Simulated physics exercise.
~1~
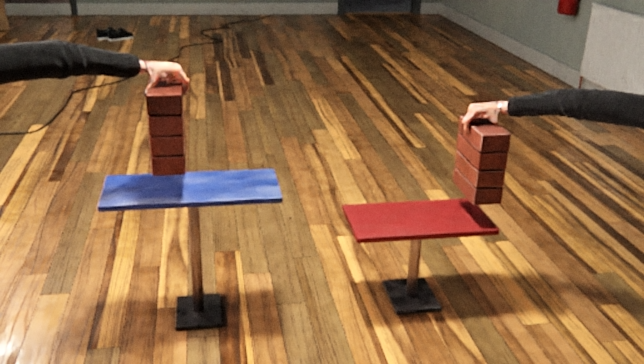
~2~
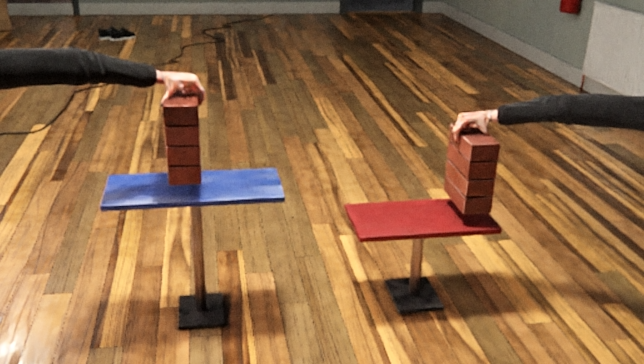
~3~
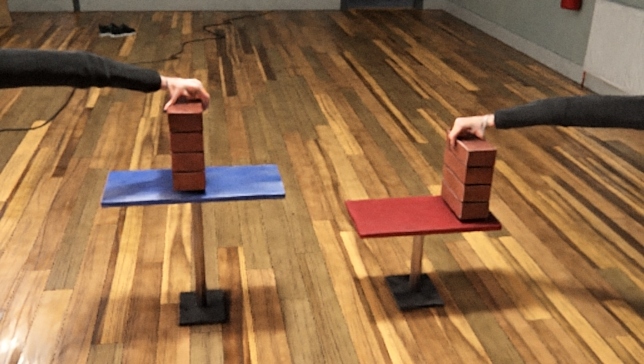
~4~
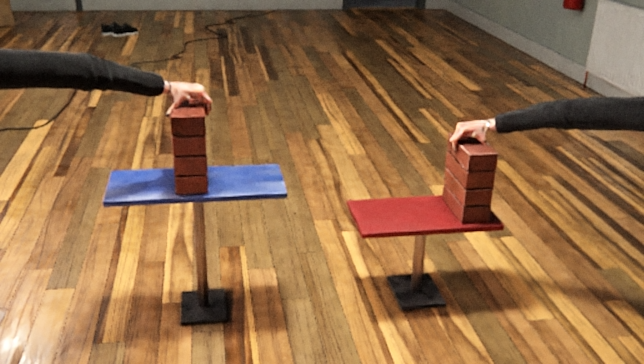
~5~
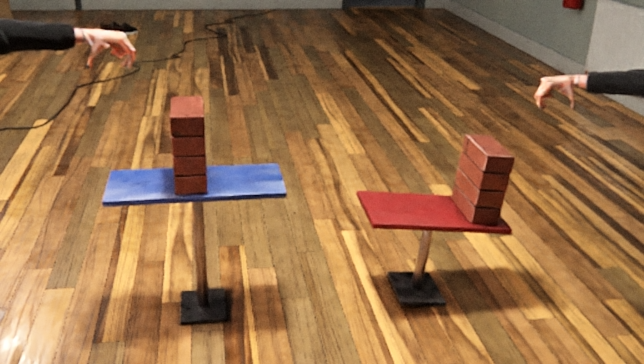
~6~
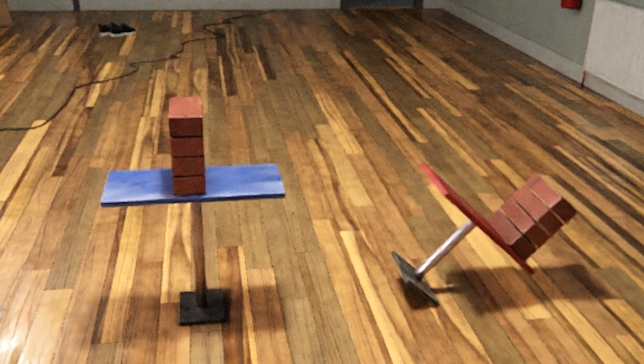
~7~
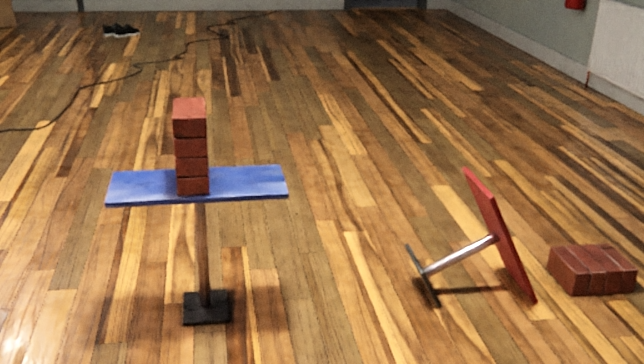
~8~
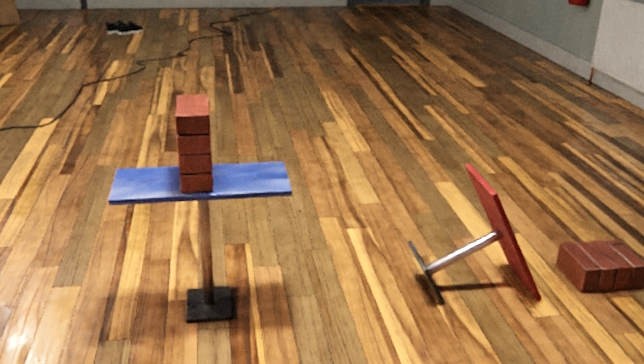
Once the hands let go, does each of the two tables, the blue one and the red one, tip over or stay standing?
The blue table stays standing flat on its base with its bricks on top. The red table tips over to the right.
